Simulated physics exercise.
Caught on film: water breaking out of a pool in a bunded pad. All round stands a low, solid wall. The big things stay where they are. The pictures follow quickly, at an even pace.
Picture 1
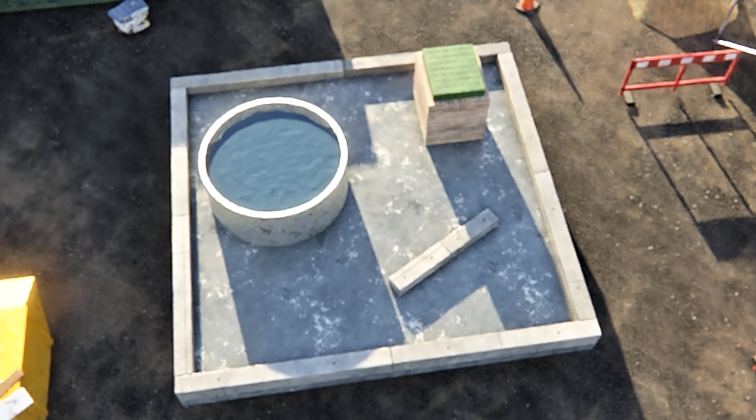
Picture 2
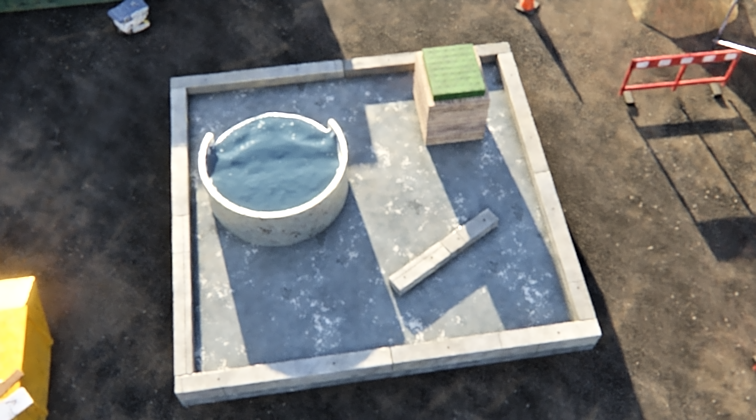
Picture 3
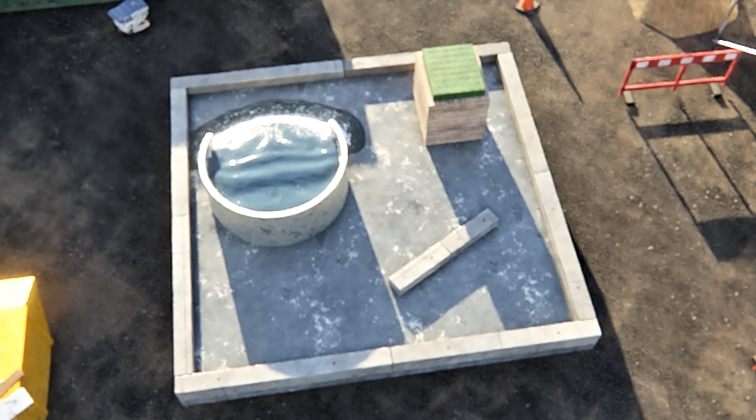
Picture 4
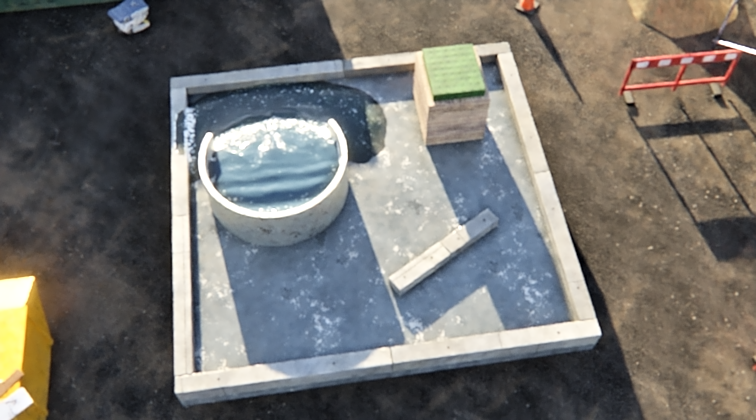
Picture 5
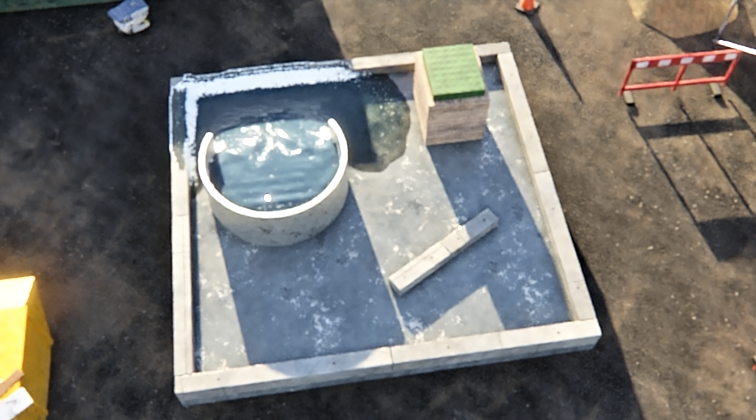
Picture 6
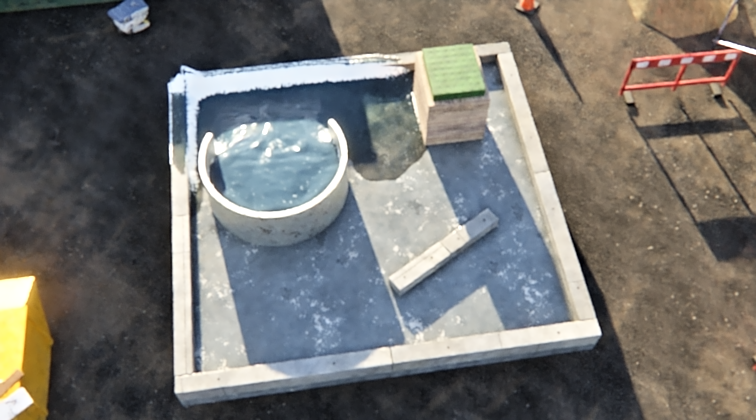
Inside a low-walled concrete pad, a round pool sat still until its far side gave way, and water poured out behind it, splashed along the back left corner and spread right to the grass-topped block.
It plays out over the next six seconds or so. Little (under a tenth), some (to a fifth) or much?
The share lost is above a fifth.
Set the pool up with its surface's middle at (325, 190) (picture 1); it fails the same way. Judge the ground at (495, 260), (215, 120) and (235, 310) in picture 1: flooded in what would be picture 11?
In that order: No water, wet, clear.
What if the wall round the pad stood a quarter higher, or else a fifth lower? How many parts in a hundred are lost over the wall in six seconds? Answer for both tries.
Near 22 and 44 in a hundred.
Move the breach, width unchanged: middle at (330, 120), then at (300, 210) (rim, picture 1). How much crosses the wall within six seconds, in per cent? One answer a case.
Roughly 18 per cent, then 16 per cent.
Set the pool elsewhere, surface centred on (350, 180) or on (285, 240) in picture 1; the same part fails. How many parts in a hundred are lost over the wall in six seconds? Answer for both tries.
About 24 and 20 per cent.
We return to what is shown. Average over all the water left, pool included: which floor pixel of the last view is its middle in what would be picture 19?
Around (307, 136).
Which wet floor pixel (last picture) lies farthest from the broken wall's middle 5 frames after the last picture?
I would point to (497, 67).
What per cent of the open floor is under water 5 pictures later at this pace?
Close to 25 %.
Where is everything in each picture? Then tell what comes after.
Still water in the pool at (274, 158), in the first picture.
Water pours out on the pool's far side and has run to a hidden place, in the second picture.
Water pours out on the pool's far side and has run to (360, 136), in the third picture.
The front is at (378, 113), out from the gap on the pool's far side, in the fourth picture.
The front is at (403, 108), out from the gap on the pool's far side, in the fifth picture.
Water pours out on the pool's far side and has run to (409, 71), in the sixth picture.
A moment on, water covers 25 % of the floor; the low wall has let 4 % over.
Next, water covers 30 % of the floor; the low wall has let 11 % over.
Then, water covers 40 % of the floor; the low wall has let 28 % over.
Later, water covers 60 % of the floor; the low wall has let 32 % over.
In the end, water covers 75 % of the floor; the low wall has let 33 % over.
